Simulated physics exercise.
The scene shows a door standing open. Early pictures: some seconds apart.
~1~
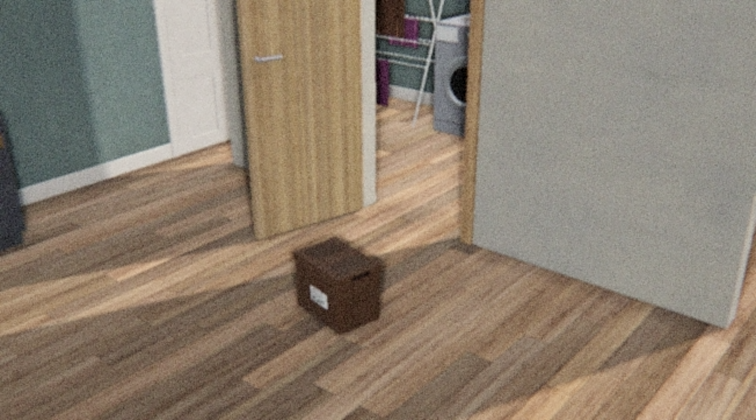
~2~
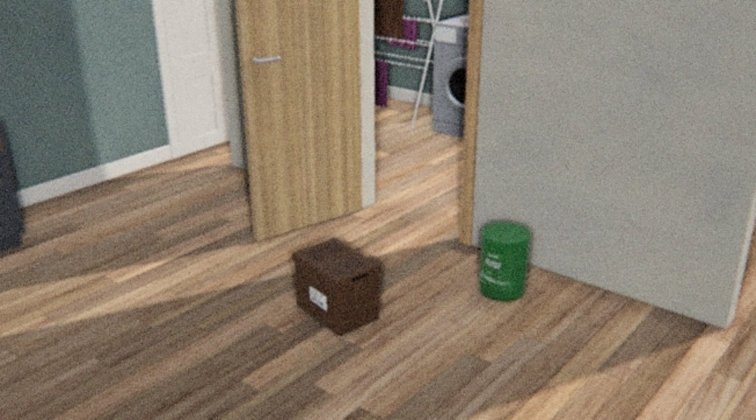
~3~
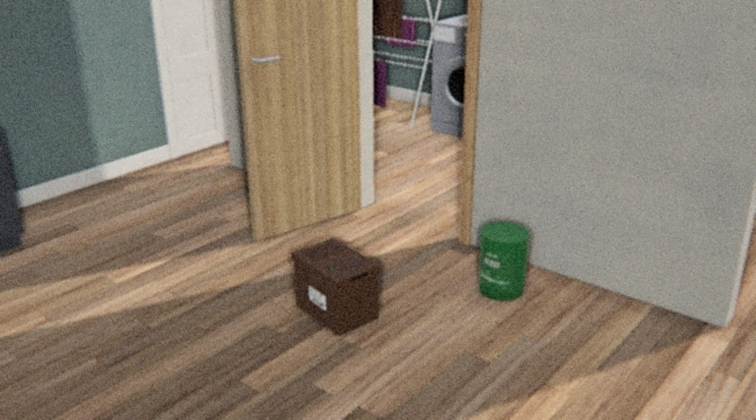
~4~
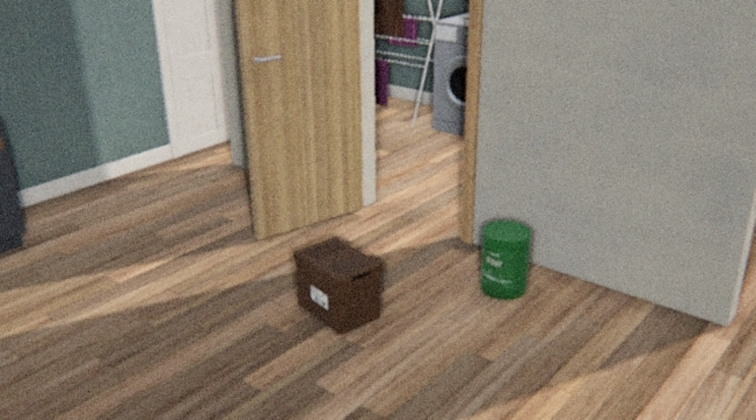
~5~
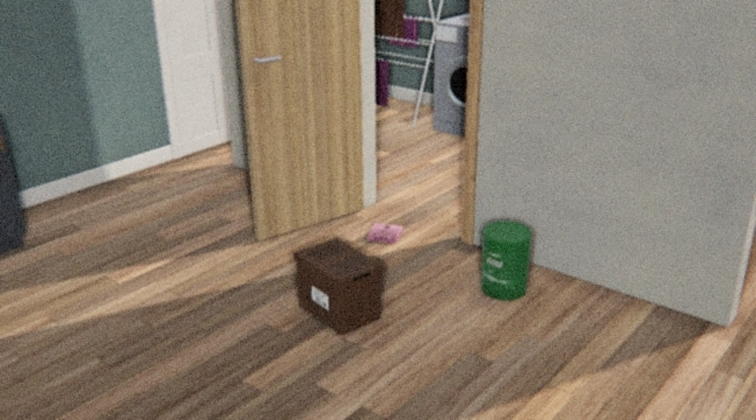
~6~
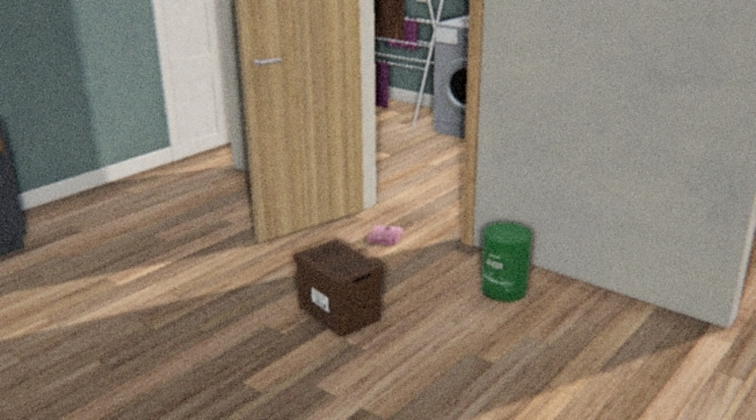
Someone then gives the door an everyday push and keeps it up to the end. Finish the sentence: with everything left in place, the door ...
The door swings fully into its frame.
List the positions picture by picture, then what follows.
The first picture shows door wide open and still; brown tote (337, 285).
The second picture shows door wide open and still; brown tote (337, 286); green pail (504, 262).
The third picture shows door wide open and still; brown tote (336, 286); green pail (503, 262).
The fourth picture shows door wide open and still; brown tote (338, 285); green pail (505, 260).
The fifth picture shows door wide open and still; brown tote (338, 286); green pail (506, 261).
The sixth picture shows door wide open and still; pink packet (385, 235); brown tote (338, 288).
Then, 1.10 s past the last view, open by 67°.
Then, 1.80 s past the last view, open by 34°; pink packet displaced a little near (400, 232).
Then, 2.30 s past the last view, open by 10°; pink packet displaced about its own width near (421, 225).
Finally, open by 0°; moved from the start, pink packet; the other 2 still in place. Final places as the last picture's camera would see them, pink packet near (429, 220).
